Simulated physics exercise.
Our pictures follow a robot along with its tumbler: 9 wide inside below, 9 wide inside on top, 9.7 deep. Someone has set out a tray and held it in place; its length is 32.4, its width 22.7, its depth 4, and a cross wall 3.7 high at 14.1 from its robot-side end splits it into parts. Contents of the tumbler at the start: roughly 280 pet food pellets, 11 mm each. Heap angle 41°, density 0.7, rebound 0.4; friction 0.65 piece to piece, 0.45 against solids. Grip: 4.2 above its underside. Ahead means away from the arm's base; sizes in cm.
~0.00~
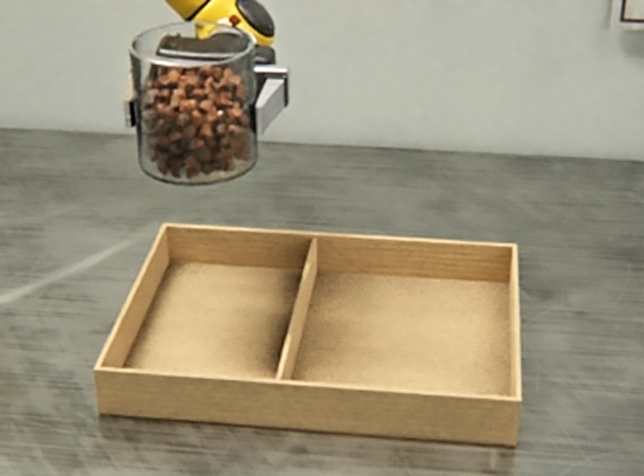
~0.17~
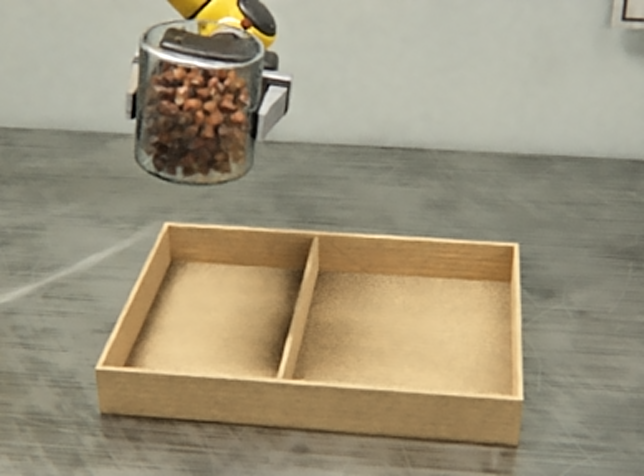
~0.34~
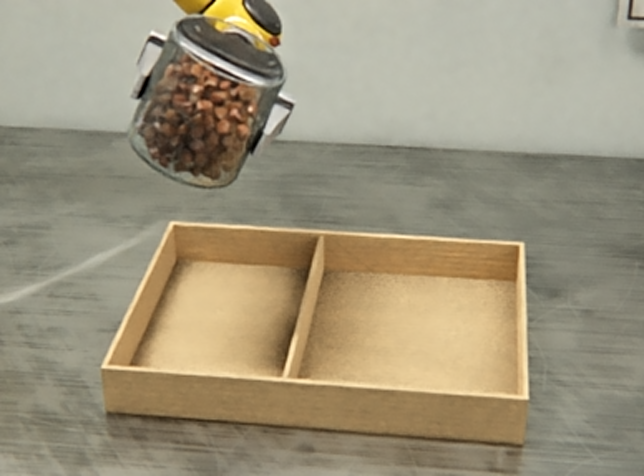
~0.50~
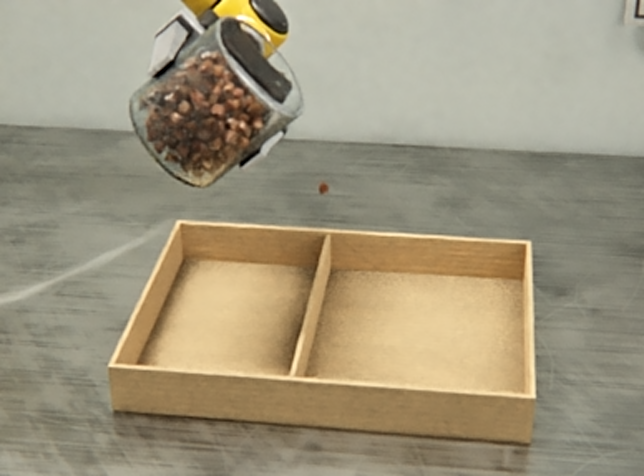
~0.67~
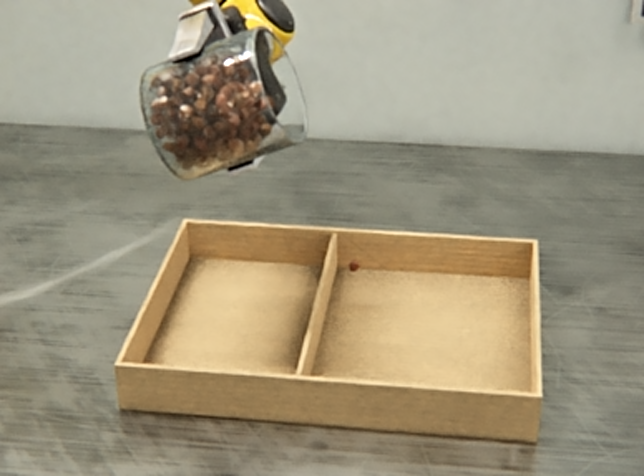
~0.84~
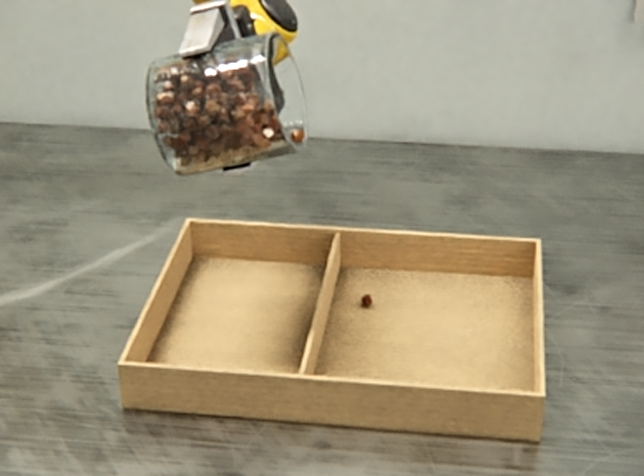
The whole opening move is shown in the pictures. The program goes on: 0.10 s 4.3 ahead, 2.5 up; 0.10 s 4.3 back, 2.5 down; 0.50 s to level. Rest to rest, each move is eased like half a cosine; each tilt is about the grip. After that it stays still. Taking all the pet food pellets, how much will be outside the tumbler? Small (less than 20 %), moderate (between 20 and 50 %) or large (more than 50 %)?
Large.
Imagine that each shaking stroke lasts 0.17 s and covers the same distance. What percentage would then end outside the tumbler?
It would be near 15 per cent.
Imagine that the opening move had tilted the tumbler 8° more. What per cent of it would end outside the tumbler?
Estimate: Close to 90 per cent.
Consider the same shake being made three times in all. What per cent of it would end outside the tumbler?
85 per cent or so.
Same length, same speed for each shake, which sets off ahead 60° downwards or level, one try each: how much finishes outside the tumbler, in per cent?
5 and 40 %.
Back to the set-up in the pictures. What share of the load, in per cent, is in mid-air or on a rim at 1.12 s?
67 per cent.
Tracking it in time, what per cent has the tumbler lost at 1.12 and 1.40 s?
Estimates in order: Close to 70, close to 70.
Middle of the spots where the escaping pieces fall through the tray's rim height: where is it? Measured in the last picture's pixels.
Centre: Roughly (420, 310).
After 1.12 s, tilted 69° forward, highest piece 22 above the table; 88 in the tumbler, 4 in the far-side part, 185 in flight or on a rim.
After 1.40 s, tilted 13° forward, highest piece 25 above the table; 192 in the far-side part, 84 in the tumbler, 1 on the table or floor.
After 1.74 s, level, highest piece 23 above the table; 192 in the far-side part, 84 in the tumbler, 1 on the table or floor.
After 2.79 s, level, highest piece 23 above the table; 192 in the far-side part, 84 in the tumbler, 1 on the table or floor.
At rest, 192 in the far-side part, 84 in the tumbler, 1 on the table or floor. That is 70 % outside the tumbler.
